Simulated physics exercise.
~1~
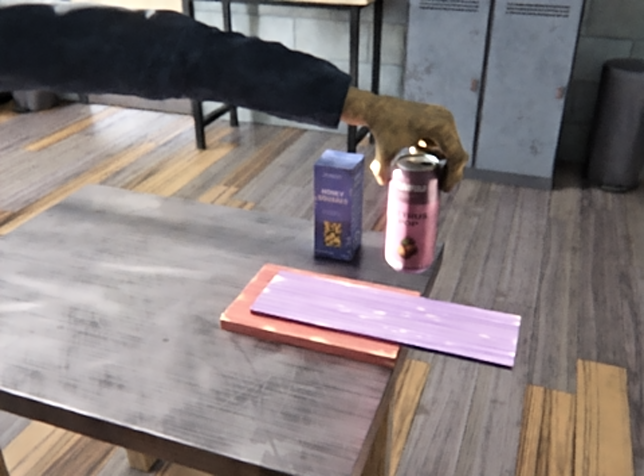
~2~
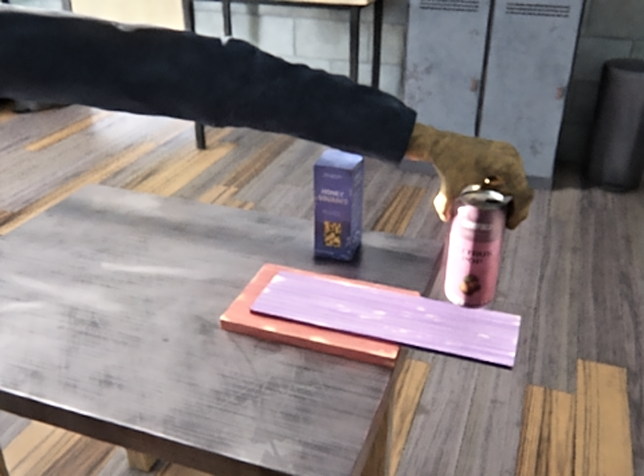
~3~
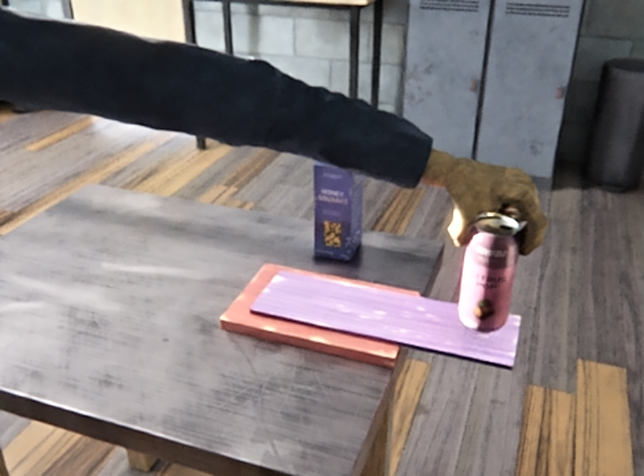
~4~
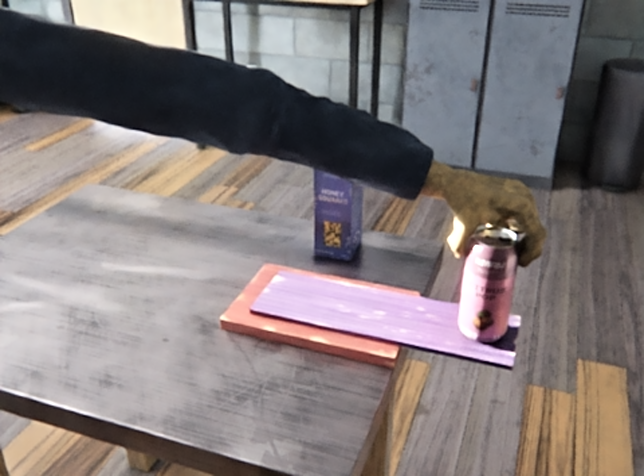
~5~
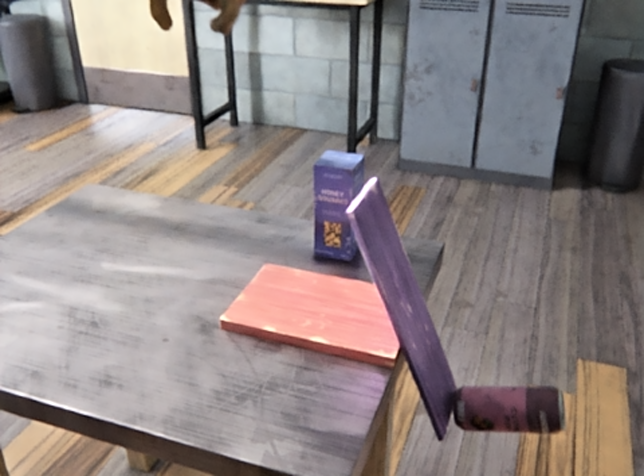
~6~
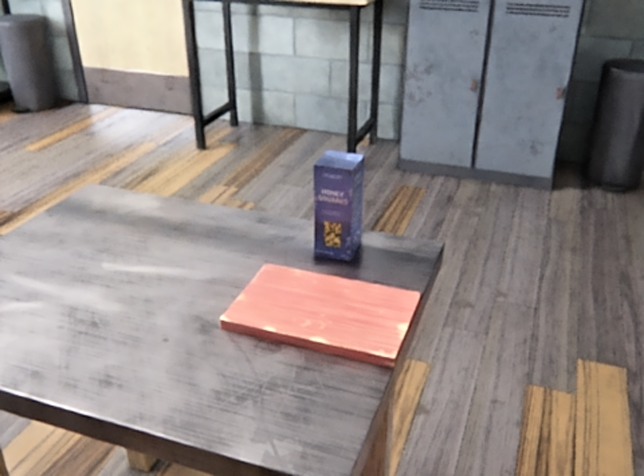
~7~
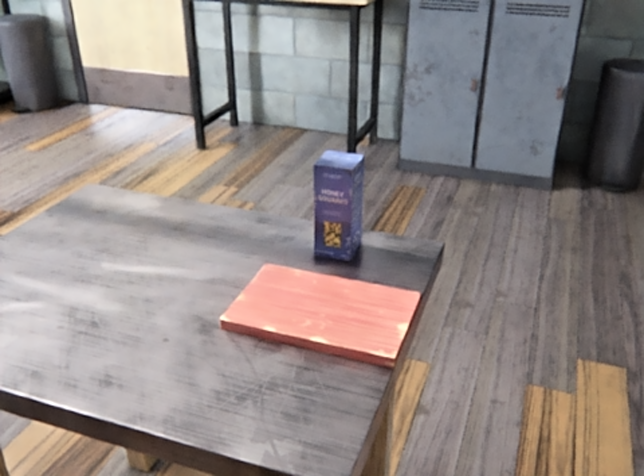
A pink can is carried by a gloved hand from beside a blue carton to the overhanging right end of a purple plank and released; the plank tips over the table edge and both drop out of view, leaving the red slab and carton in place.
